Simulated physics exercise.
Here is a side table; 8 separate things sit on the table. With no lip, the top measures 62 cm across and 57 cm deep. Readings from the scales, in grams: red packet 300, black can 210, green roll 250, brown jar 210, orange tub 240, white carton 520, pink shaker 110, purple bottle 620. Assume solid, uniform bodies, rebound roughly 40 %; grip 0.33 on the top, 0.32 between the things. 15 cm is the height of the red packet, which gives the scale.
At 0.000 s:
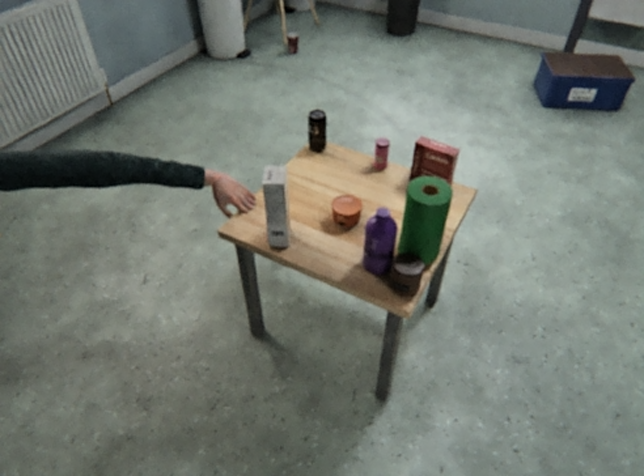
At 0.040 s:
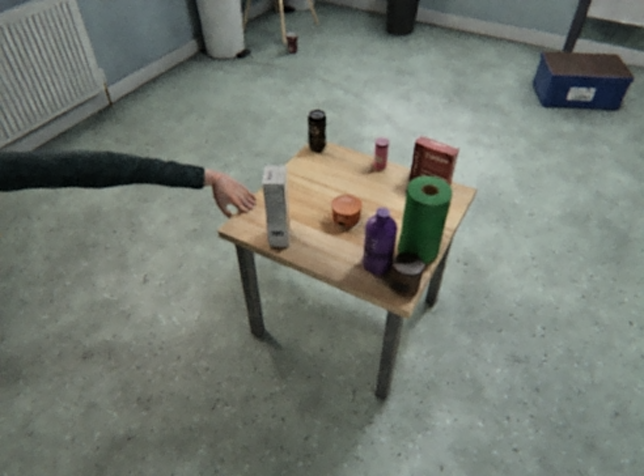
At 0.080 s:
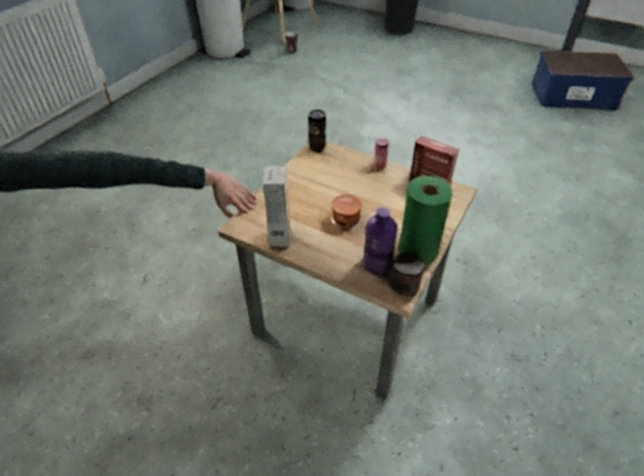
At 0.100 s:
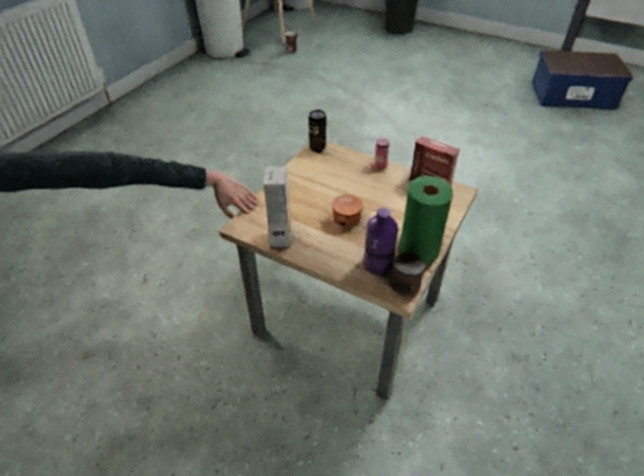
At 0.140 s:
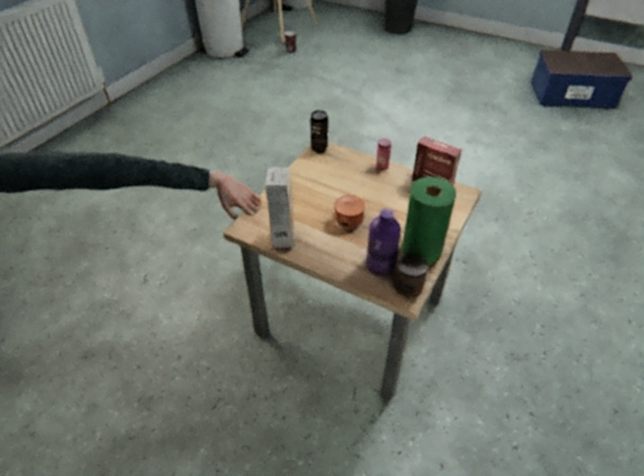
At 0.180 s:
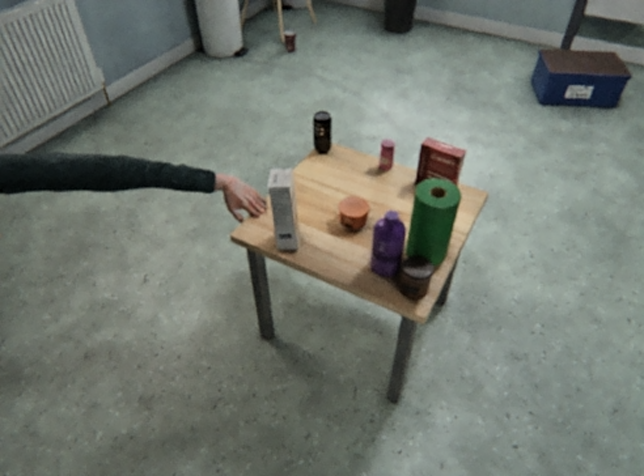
The clip shows a hand resting at the left edge of a small wooden table holding a white carton, purple bottle, green roll and other items; after staying still, the table shifts slightly right, carrying the objects along.
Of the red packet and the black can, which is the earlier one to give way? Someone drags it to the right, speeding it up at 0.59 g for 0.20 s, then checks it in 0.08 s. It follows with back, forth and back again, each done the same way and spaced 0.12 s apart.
It is the latter of the two.
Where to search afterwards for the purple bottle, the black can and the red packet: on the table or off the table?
Outcome: The purple bottle departs its support; the black can departs its support; the red packet remains on its support.
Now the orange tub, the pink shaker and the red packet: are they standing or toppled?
Outcome noted - the orange tub survives without falling, the pink shaker survives without falling, the red packet survives without falling.
After 0.88 s, green roll and brown jar now off the table; red packet slid 5 cm near (448, 168); black can slid 3 cm near (310, 128).
After 1.48 s, table shifted 3 cm; black can and white carton now off the table; red packet slid 9 cm near (468, 174); purple bottle slid 14 cm.
By the end (2.6 s), off the table, black can, green roll, brown jar, white carton and purple bottle; not toppled but over 5 cm from the start, orange tub and pink shaker; red packet in place, give or take 5 cm. Seen from the same camera at the end, red packet near (446, 167), black can near (294, 236). Red packet was never lost; black can went at 0.96 s.
